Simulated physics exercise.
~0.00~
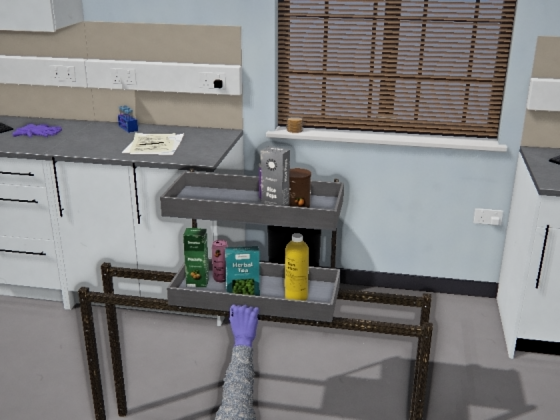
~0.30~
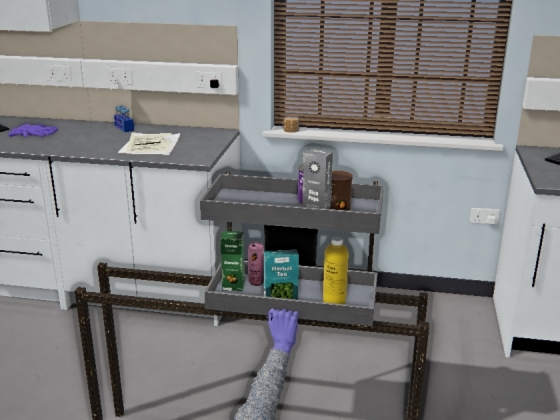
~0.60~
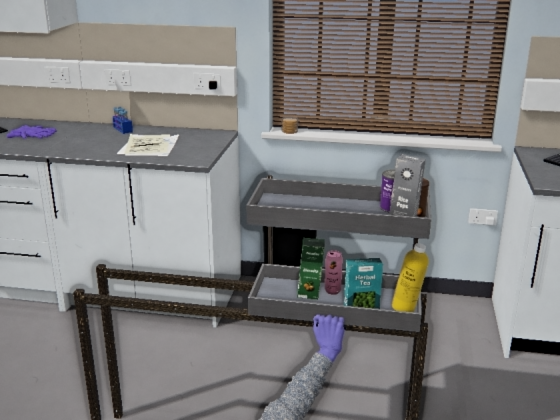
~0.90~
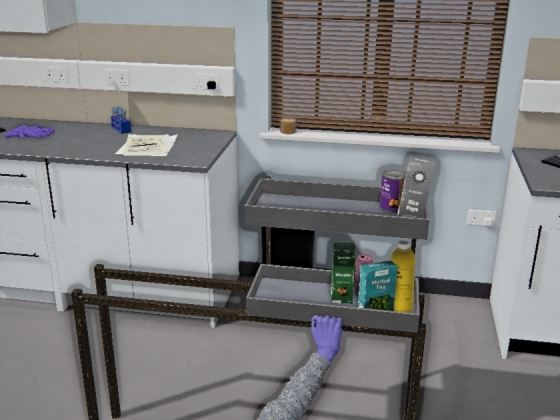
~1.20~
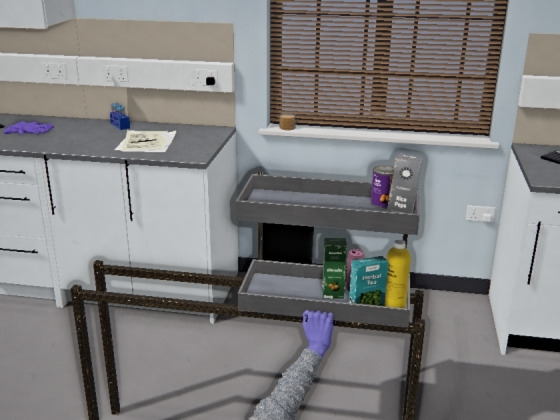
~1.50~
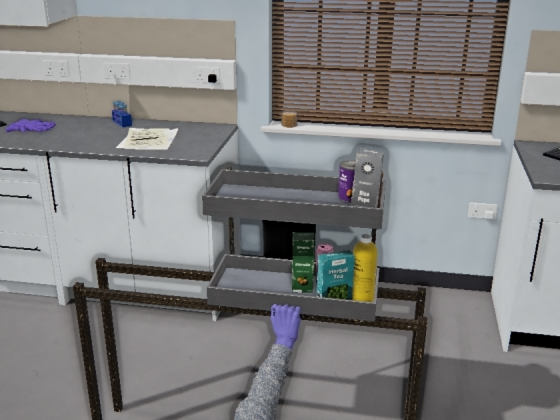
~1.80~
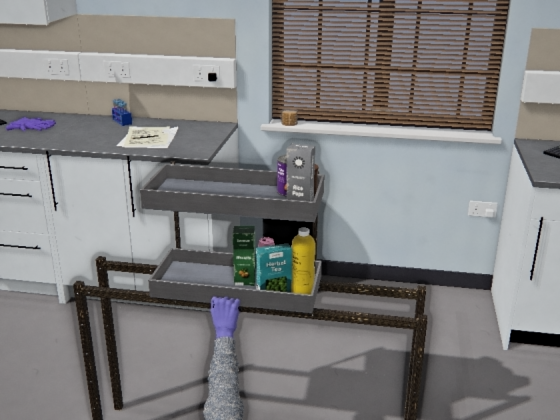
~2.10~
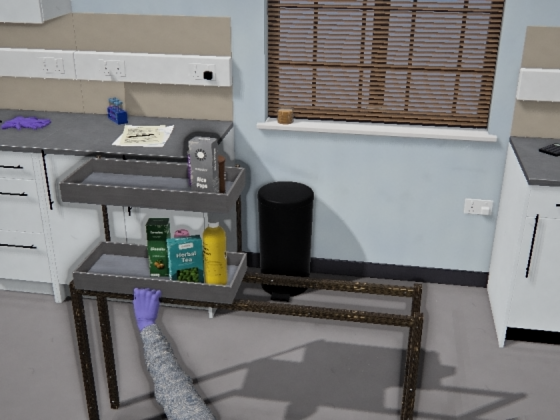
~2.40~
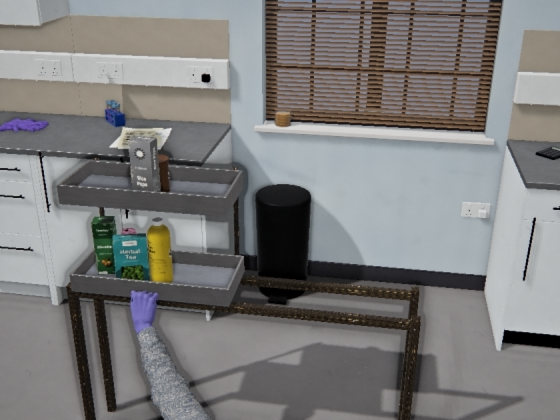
A gloved hand slides a two-tier tray of groceries right, then left, everything staying upright.
